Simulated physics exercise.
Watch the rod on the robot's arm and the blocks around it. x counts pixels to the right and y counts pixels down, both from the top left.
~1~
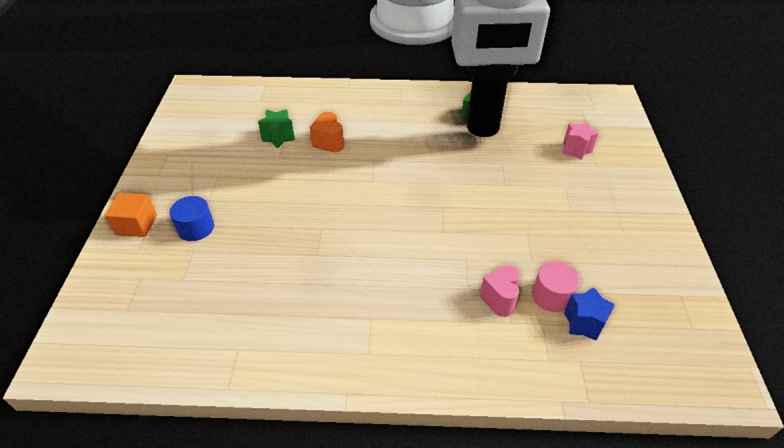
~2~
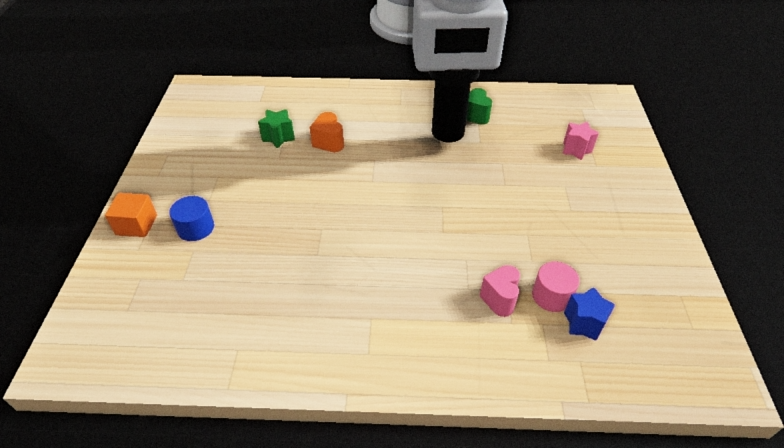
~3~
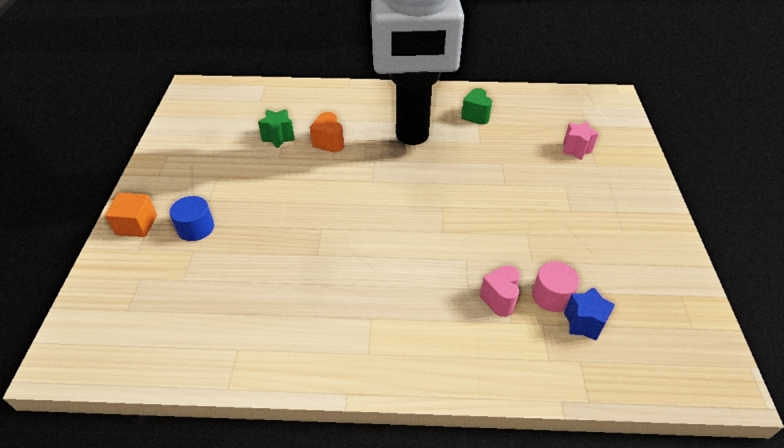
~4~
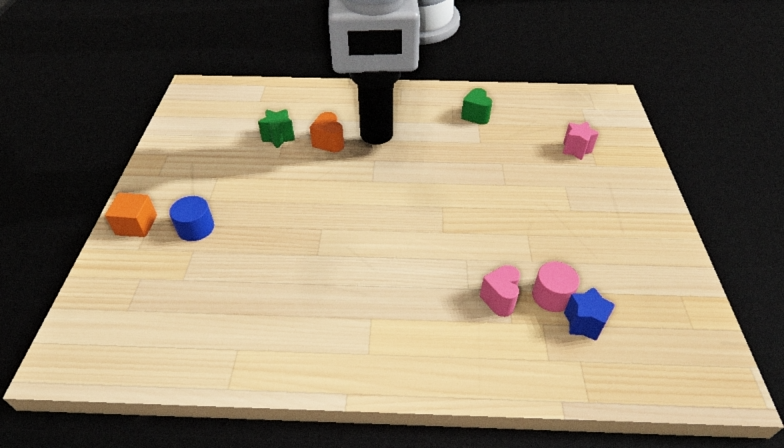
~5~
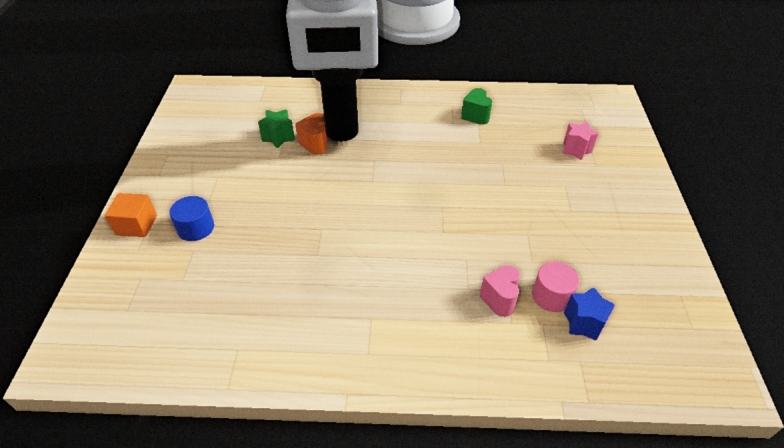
The robot's black rod moves left across the board and nudges the orange heart slightly left.
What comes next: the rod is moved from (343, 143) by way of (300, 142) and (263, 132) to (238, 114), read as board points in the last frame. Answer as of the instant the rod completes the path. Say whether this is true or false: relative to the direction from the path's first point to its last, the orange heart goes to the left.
True - the claim holds.
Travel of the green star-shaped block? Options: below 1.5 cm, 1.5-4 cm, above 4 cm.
Offset: Above 4 cm.
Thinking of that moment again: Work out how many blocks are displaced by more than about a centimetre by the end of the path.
The count is two.
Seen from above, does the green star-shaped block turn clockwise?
Short answer: Yes.
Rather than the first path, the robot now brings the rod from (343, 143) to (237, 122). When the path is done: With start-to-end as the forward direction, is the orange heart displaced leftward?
Short answer: Yes.
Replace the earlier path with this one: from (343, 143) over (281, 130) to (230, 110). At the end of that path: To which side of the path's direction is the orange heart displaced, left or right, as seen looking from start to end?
The shift is to the left of that direction.
What follows on the original path. One third of the way, rod (298, 131); green star-shaped block (247, 113), turned 40° clockwise; orange heart (268, 124).
Two thirds of the way, rod (261, 120); green star-shaped block (225, 109), turned 75° clockwise; orange heart (236, 125), turned 50° anticlockwise.
At the end, rod (235, 102); green star-shaped block (209, 106), turned 50° clockwise; orange heart (234, 125), turned 60° anticlockwise.
